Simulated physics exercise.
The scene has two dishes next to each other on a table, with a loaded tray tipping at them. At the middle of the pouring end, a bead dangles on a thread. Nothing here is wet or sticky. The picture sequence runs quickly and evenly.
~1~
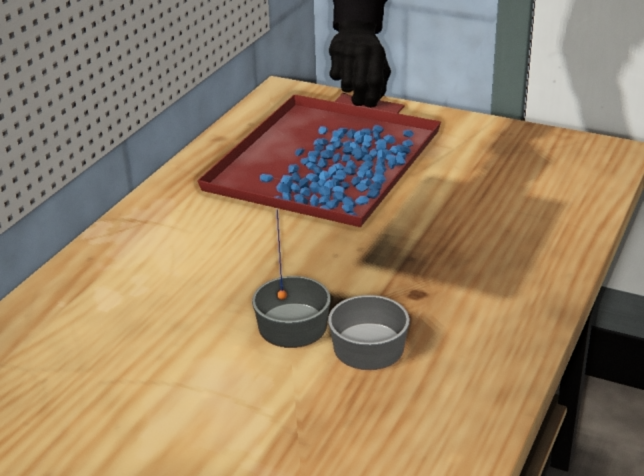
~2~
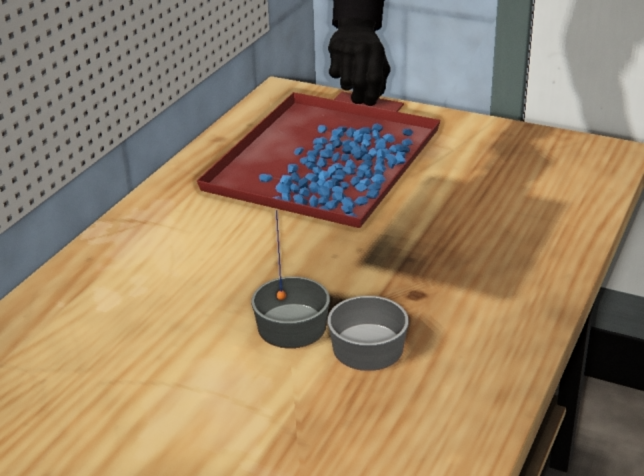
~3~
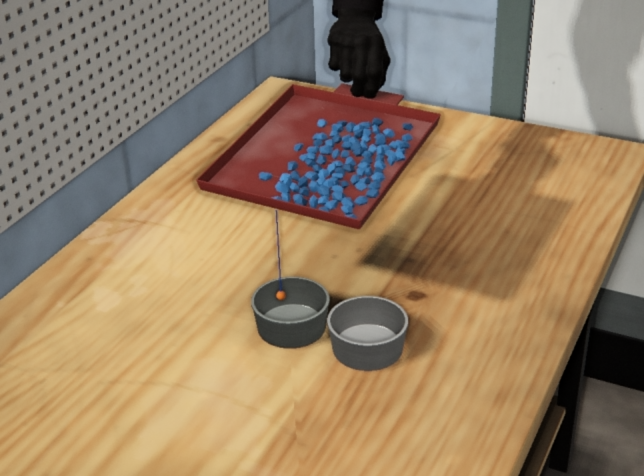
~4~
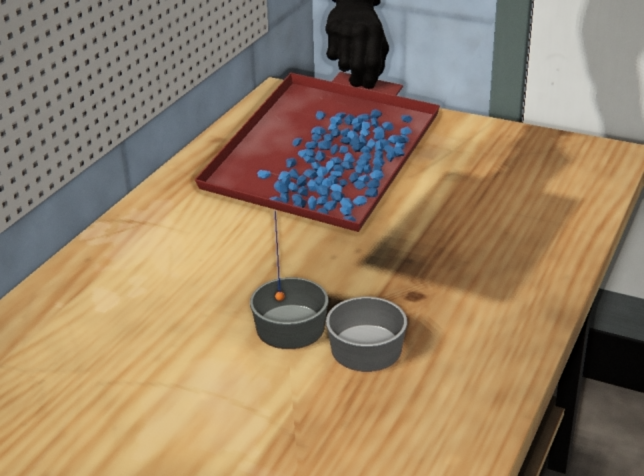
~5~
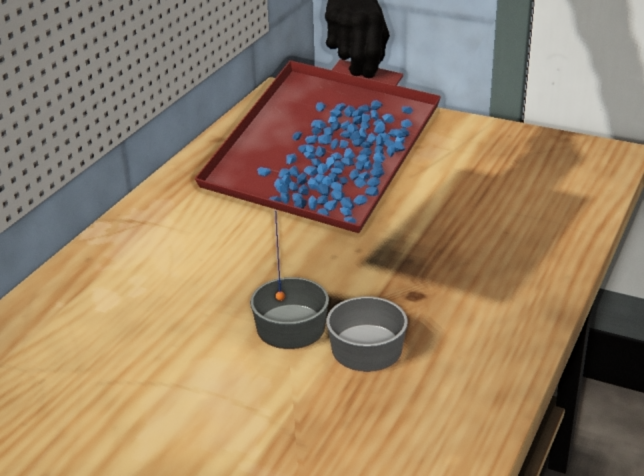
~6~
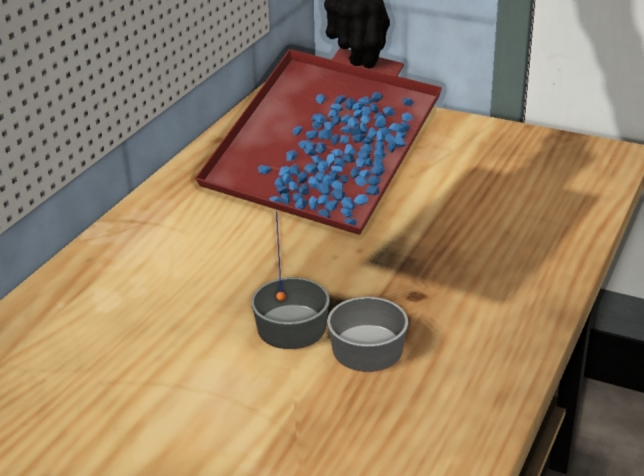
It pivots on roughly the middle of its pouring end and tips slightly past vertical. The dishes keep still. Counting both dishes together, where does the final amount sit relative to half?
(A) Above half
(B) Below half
B.
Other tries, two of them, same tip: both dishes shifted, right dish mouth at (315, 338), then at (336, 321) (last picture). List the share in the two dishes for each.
Trial 1 about 60 %, trial 2 about 50 %.
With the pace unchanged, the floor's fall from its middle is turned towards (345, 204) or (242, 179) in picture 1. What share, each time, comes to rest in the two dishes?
Shares: About 90 in a hundred, then about 0 in a hundred.
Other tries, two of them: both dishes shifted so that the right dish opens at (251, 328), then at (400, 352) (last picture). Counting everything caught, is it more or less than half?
Place 1: Lower than half; place 2: Higher than half.
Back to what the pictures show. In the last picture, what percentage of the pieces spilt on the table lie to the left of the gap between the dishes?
Share to the left: Near 70 per cent.
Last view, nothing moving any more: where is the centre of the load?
Somewhere around (333, 382) in the last picture.
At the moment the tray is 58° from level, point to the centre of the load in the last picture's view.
About (331, 187).
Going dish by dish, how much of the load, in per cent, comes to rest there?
Per hundred pieces, the left dish ends with about 0 and the right dish with about 30.
Soon, tray tipped steeply; all on the tray.
A while on, tray tipped right over; about a quarter on the tray; a small part in the right dish; about a third outside both; about a quarter in the air.
Towards the end, tray tipped past a quarter turn; about a third in the right dish; about two thirds outside both.
Finally, tray tipped past a quarter turn; about a third in the right dish; none in the left dish; about two thirds outside both.
